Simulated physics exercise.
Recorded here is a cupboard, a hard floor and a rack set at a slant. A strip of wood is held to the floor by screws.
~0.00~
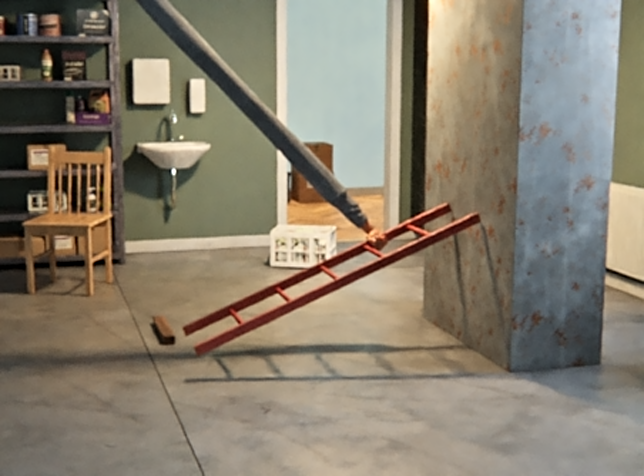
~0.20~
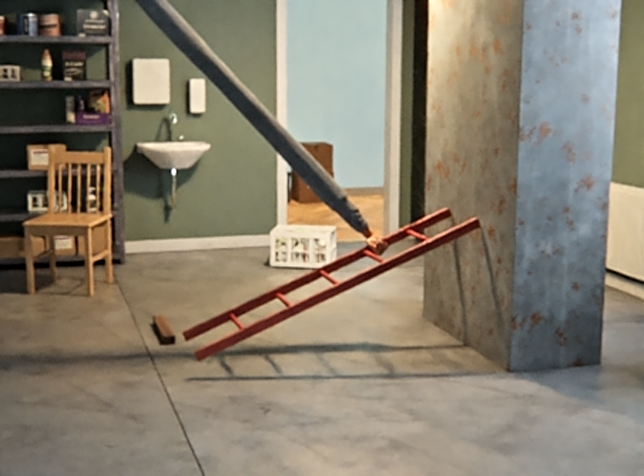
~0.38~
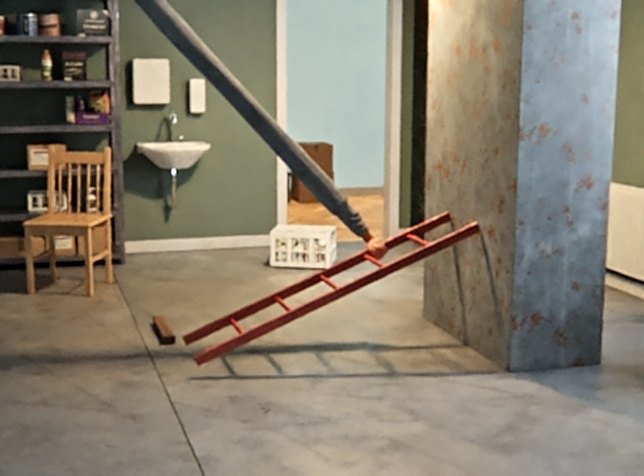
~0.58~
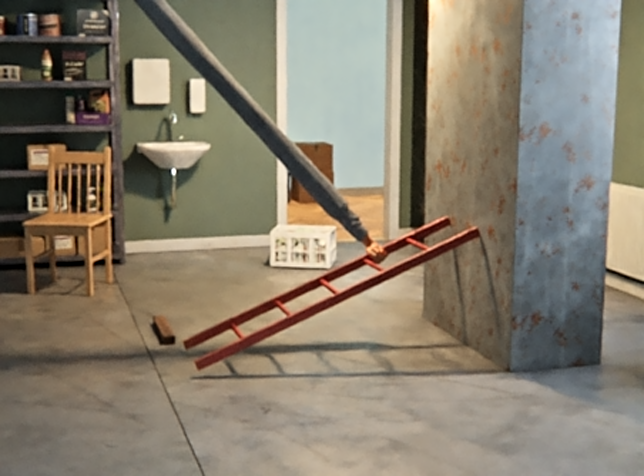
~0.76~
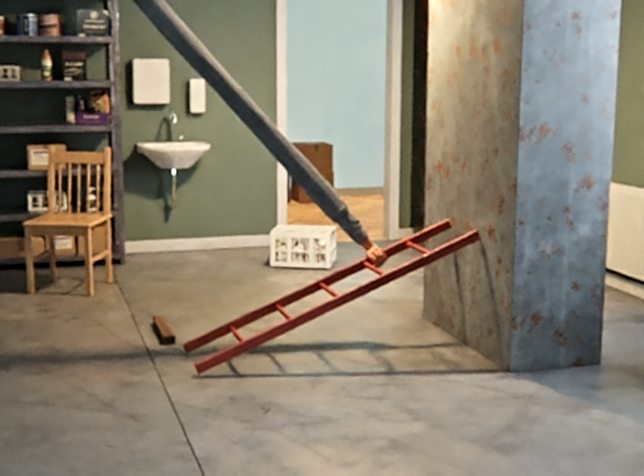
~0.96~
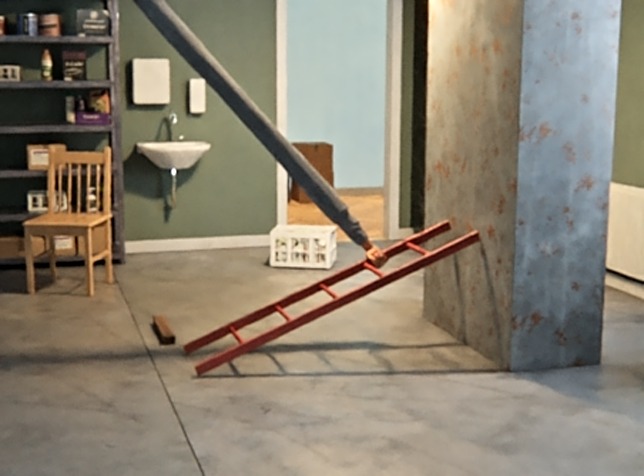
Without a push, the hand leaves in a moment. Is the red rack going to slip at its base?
Yes, it slips.
By 1.22 s, red rack tilted by 10° near (324, 318).
When it is over (2.2 s), the red rack slips down, near (320, 350).
